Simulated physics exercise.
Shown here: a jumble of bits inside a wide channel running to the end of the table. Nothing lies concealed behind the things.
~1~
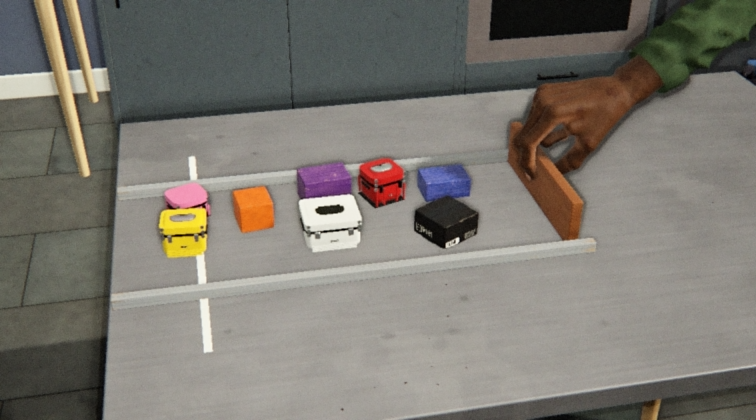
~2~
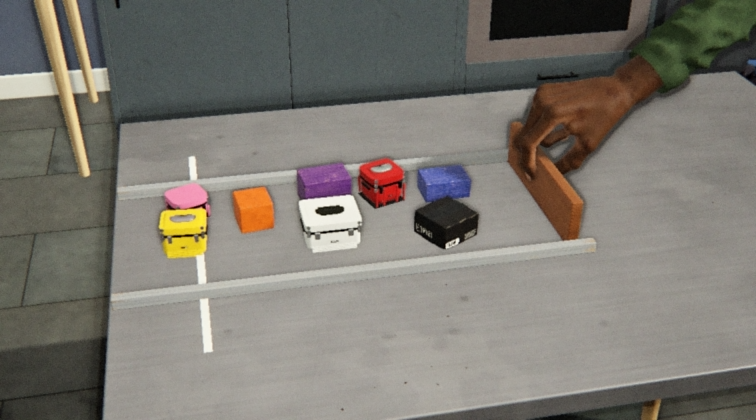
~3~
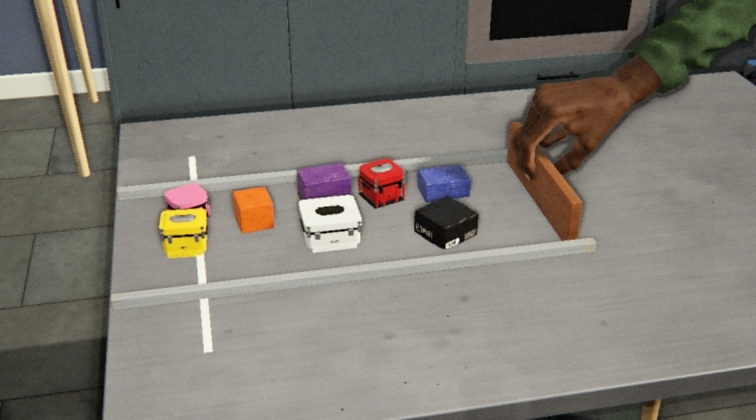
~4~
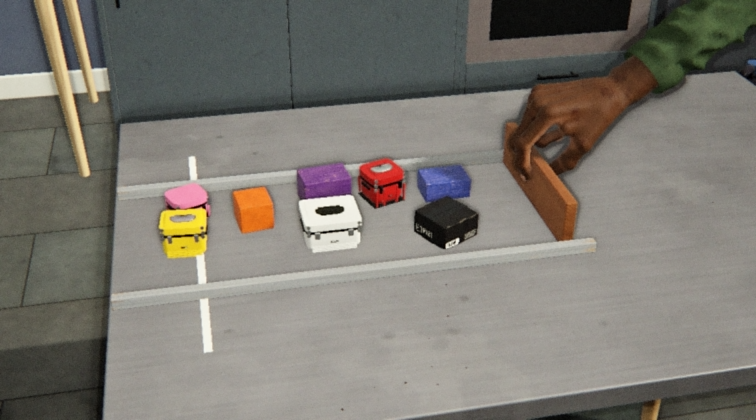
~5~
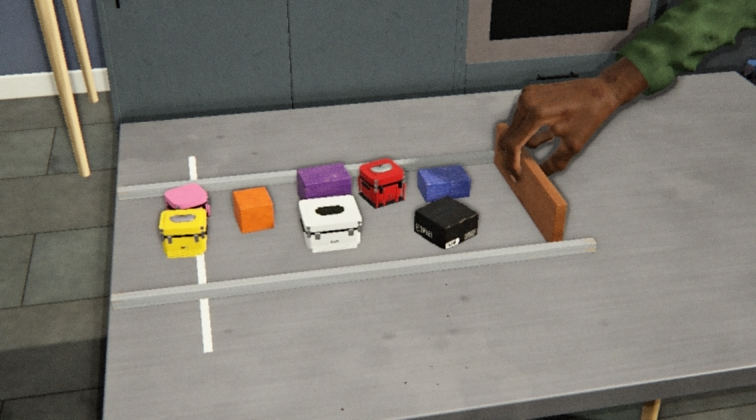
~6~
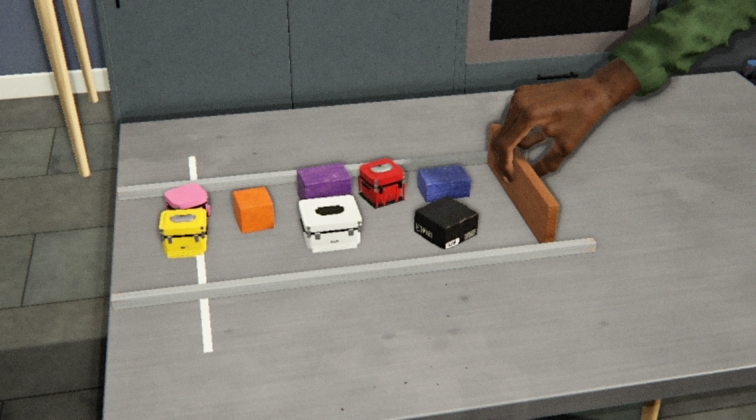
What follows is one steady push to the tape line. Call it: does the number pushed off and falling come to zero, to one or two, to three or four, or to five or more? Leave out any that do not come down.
It comes to three or four.
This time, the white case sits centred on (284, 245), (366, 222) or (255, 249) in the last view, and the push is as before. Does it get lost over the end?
Taking the spots in order, it holds firm, holds firm, and holds firm.
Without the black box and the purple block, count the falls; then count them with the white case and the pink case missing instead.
1 for the first case, 1 for the second.
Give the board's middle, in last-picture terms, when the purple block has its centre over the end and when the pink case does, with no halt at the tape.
Purple block: (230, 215); pink case: (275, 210).
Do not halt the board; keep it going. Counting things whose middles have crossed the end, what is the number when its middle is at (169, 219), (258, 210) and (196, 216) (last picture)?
5, 1 and 3.
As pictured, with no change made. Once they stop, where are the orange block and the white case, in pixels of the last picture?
About (164, 225), and the other about (121, 254).
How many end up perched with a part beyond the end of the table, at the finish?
That adds up to 2.
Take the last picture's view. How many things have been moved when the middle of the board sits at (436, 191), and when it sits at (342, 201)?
I get 4 at the one place and 7 at the other.
Soon after, none off yet; yellow case at rest near (185, 233); pink case at rest near (187, 205); orange block moved a little near (240, 213).
At rest, the number that fall off is three or four; fallen, purple block, pink case and yellow case.
